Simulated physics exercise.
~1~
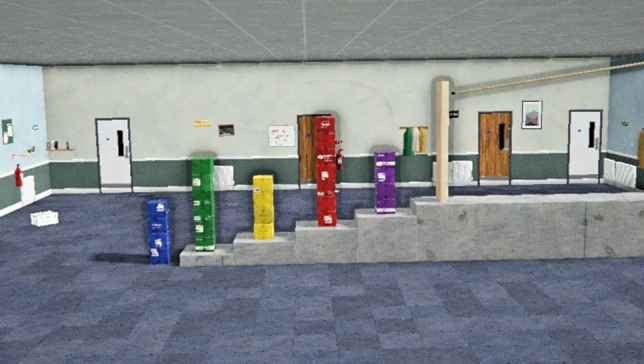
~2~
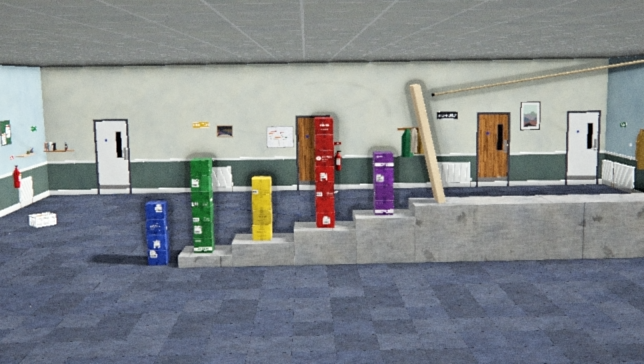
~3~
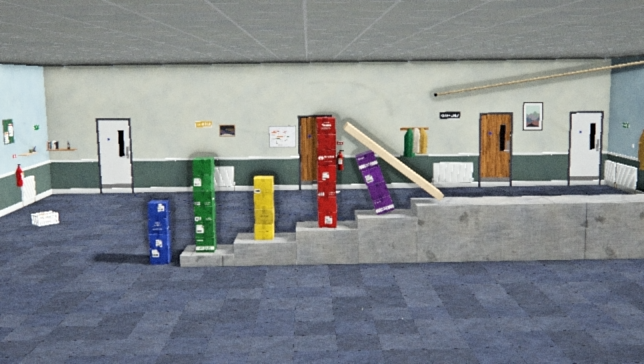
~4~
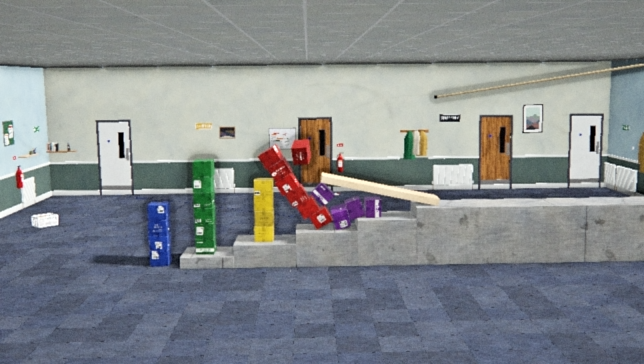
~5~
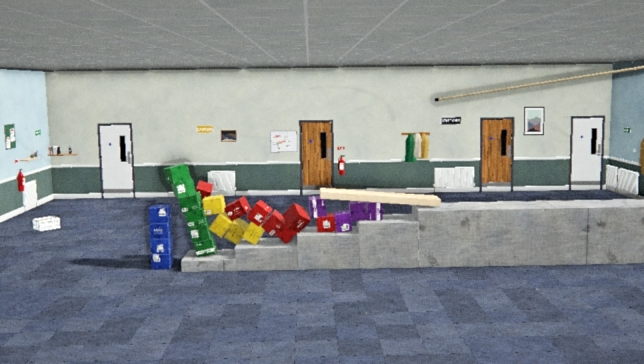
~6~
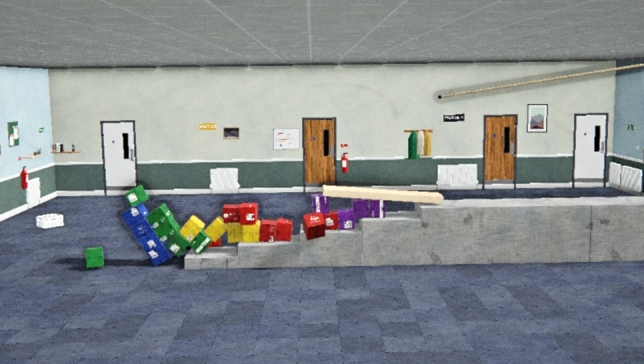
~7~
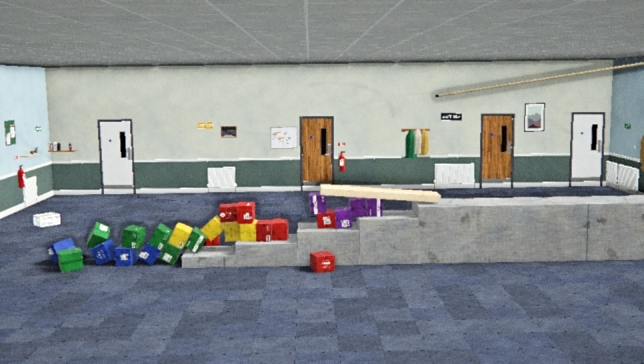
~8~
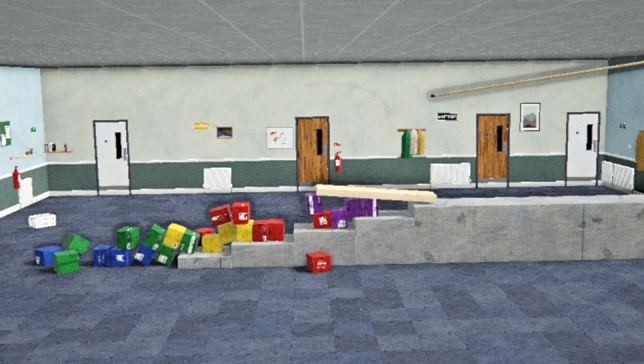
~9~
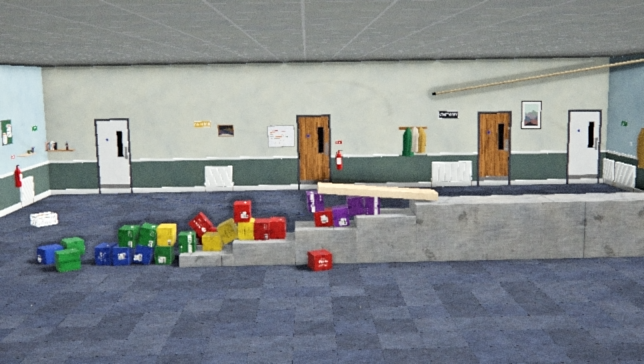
We see a board tip left from a raised ledge onto stacks of colored boxes on descending steps, toppling the purple, red, yellow, green and blue stacks in turn, until boxes lie scattered across the lower steps and floor, with the board resting on the purple ones.
